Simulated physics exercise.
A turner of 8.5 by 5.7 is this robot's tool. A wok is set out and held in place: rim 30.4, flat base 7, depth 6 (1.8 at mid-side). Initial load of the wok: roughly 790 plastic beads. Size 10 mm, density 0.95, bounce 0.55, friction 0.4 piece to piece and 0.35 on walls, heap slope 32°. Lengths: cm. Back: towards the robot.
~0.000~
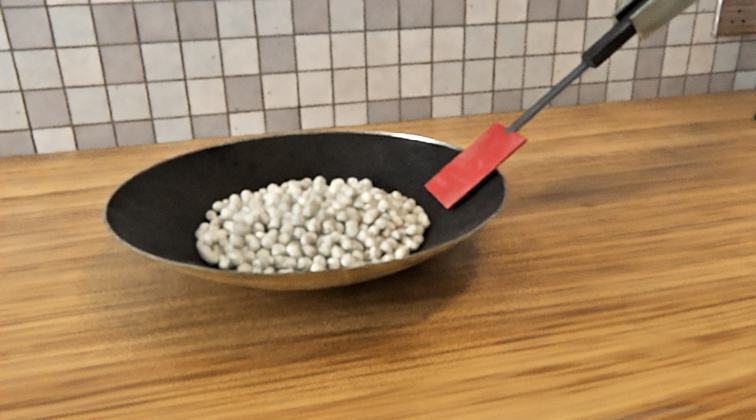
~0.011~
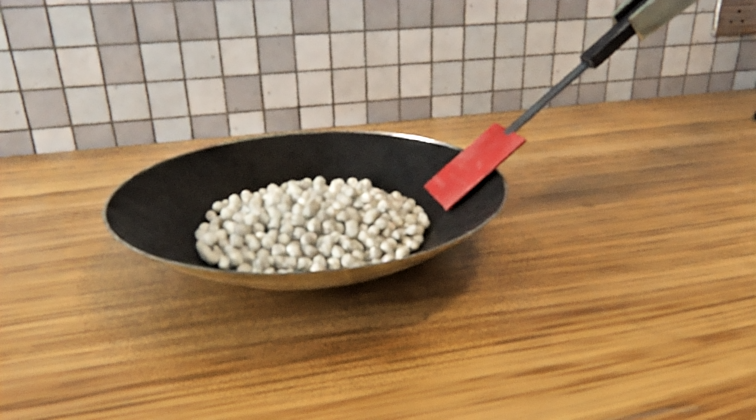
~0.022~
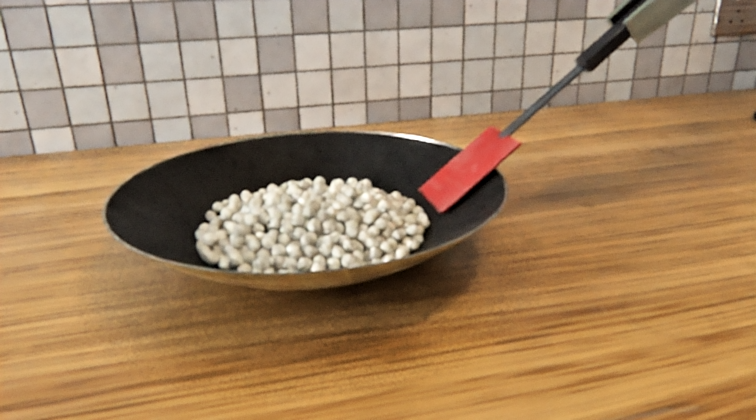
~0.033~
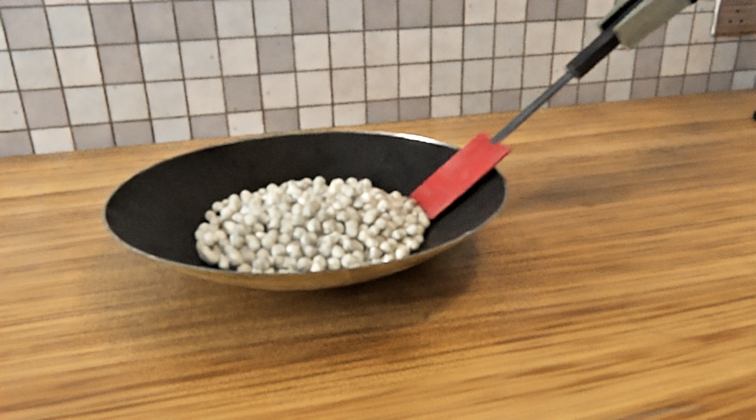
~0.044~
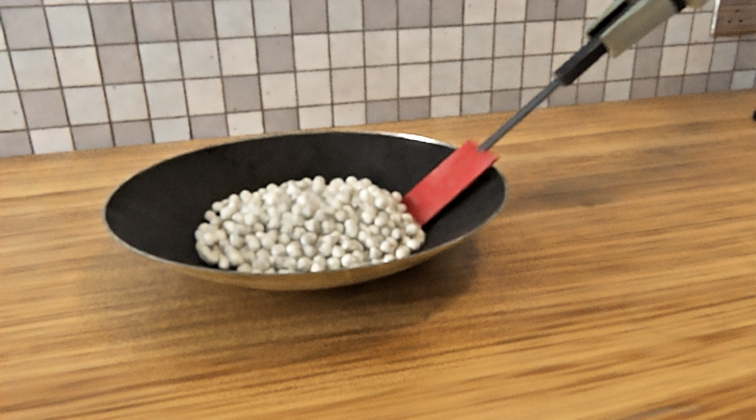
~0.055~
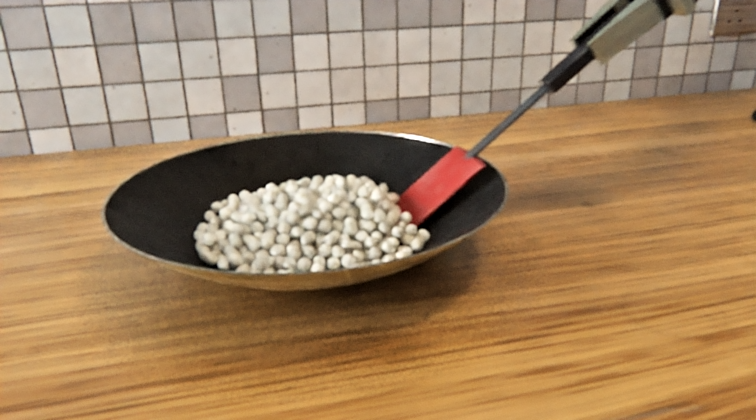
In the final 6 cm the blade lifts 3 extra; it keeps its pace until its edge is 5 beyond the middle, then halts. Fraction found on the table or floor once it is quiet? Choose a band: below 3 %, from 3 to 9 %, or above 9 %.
That share falls between 3 and 9 %.
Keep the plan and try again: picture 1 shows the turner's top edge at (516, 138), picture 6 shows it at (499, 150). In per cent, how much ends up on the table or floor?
It comes to something like 0 %, give or take.
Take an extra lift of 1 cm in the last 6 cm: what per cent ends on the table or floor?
0 per cent.
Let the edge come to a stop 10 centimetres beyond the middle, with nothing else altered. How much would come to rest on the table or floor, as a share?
Changed stop: Approx. 25 %.
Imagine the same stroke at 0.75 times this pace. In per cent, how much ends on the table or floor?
Estimate: Close to 0 %.
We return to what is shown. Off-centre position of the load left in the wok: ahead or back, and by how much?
I'd say close to 4.0 cm toward the front.
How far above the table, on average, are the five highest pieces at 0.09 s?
Roughly 6 cm above the table.
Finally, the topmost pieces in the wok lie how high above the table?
It reaches roughly 6.5 cm.
By 0.09 s, sloping 38°, highest piece 7 above the table; 792 in the wok.
By 0.13 s, sloping 38°, highest piece 7 above the table; 792 in the wok.
By 0.35 s, sloping 38°, highest piece 9 above the table; 759 in the wok, 9 on the table or floor, 24 on the blade or in flight.
By 1.40 s, sloping 38°, highest piece 6 above the table; 754 in the wok, 38 on the table or floor.
Final count, 754 in the wok, 38 on the table or floor. That is 5 % on the table or floor.
